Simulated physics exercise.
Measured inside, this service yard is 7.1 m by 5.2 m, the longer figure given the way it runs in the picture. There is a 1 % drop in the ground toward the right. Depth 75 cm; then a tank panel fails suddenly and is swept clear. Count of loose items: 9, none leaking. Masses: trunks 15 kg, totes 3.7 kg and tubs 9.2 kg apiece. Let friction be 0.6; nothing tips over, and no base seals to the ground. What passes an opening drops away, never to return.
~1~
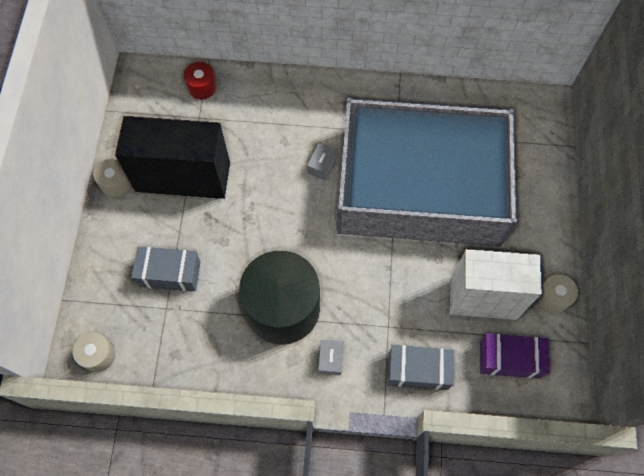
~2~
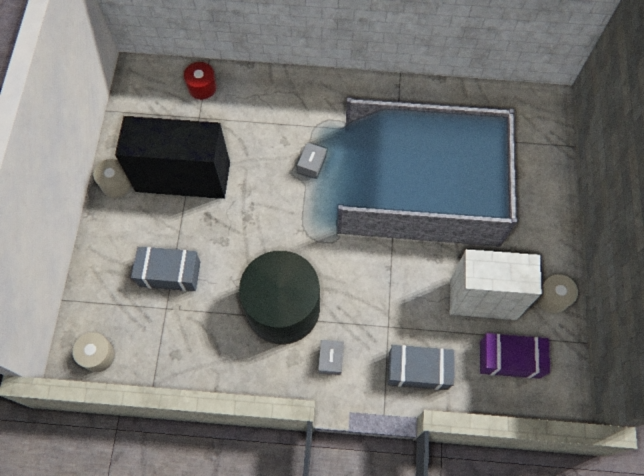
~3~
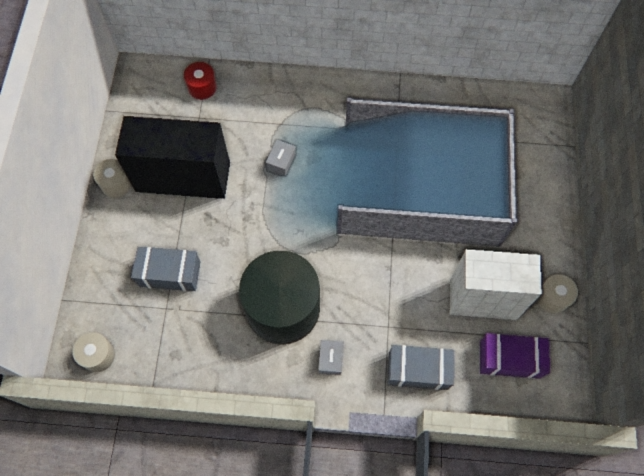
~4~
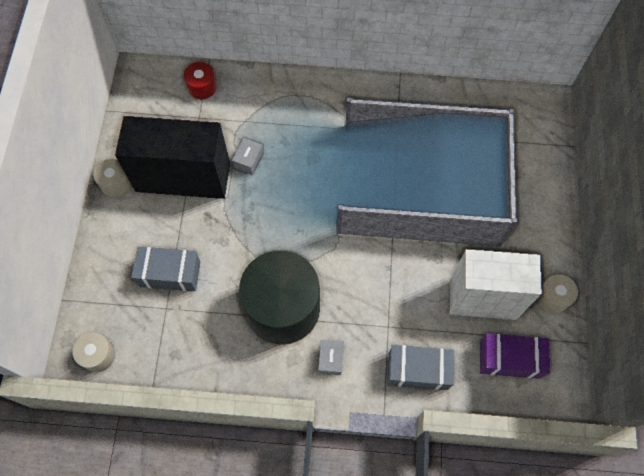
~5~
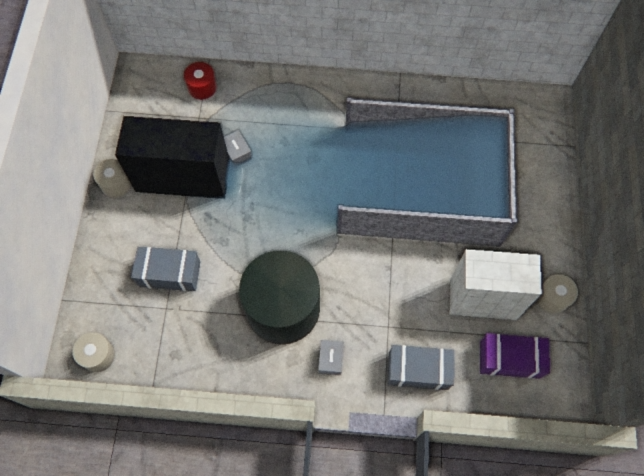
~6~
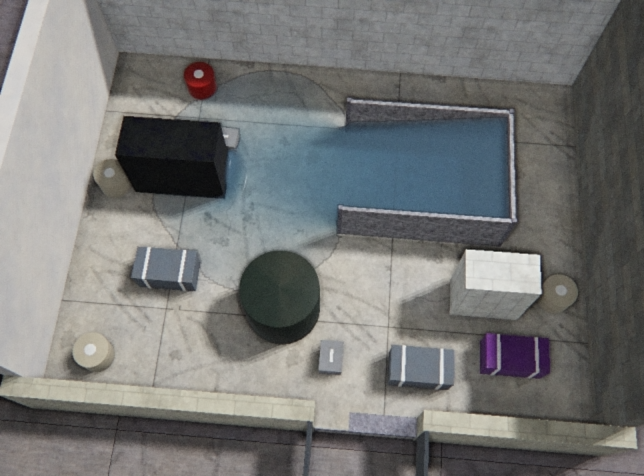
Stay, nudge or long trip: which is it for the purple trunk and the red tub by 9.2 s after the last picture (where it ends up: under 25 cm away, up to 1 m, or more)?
As for distance, the purple trunk is shoved slightly and the red tub ends up well away.
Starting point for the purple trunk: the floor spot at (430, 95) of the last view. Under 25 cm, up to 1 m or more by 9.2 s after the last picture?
It goes a long way.
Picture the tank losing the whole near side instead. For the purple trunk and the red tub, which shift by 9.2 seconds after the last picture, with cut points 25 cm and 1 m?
The purple trunk would be washed far off and the red tub would remain almost still.
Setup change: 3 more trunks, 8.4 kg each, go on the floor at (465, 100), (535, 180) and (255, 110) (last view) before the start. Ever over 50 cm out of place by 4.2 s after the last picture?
Order as asked - not as far, not as far, farther.
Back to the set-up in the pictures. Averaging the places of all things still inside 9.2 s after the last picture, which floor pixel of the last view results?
Near (400, 293).
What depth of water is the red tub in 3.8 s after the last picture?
I'd say around 12 cm.
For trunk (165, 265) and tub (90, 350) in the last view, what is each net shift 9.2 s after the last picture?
Taking them in turn, the shifts are 100 cm and 200 cm.
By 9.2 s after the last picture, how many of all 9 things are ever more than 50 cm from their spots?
Count: 8.
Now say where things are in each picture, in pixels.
The purple trunk at (518, 353) rests on the ground; the red tub at (199, 74) rests on the ground; 3.6 m2 under water; 0 of 9 have shifted, in the first picture.
The purple trunk at (518, 353) rests on the ground; the red tub at (199, 74), on the bottom; water covers 4.5 m2; 1 of 9 have shifted, in the second picture.
The purple trunk at (518, 353) rests on the ground; the red tub at (199, 74) rests on the ground; water covers 5.8 m2; 1 of 9 have shifted, in the third picture.
The purple trunk at (518, 353) rests on the ground; the red tub at (199, 74) rests on the ground; water covers 7.4 m2; 1 of 9 have shifted, in the fourth picture.
The purple trunk at (518, 353) rests on the ground; the red tub at (199, 74) rests on the ground; water covers 9.0 m2; 1 of 9 have shifted, in the fifth picture.
The purple trunk at (518, 353), on the bottom; the red tub at (199, 74) rests on the ground; 10.7 m2 under water; 1 of 9 have shifted, in the sixth picture.
Then, 1.2 s after the last picture the purple trunk is near (518, 353), 0.0 m from its start, aground; the red tub is near (121, 45), 1.2 m from its start, afloat; 0 of 9 are out; 3 afloat.
Then, 3.8 s after the last picture the purple trunk is near (518, 353), 0.0 m from its start, aground; the red tub is near (201, 130), 1.0 m from its start, afloat; 0 of 9 are out; 5 afloat.
Then, 6.2 s after the last picture the purple trunk is near (541, 355), 0.3 m from its start, afloat; the red tub is near (321, 78), 1.8 m from its start, afloat; 0 of 9 are out; 7 afloat.
Then, 9.2 s after the last picture the purple trunk is near (567, 331), 0.7 m from its start, afloat; the red tub is near (398, 77), 3.0 m from its start, afloat; 0 of 9 are out; 9 afloat.
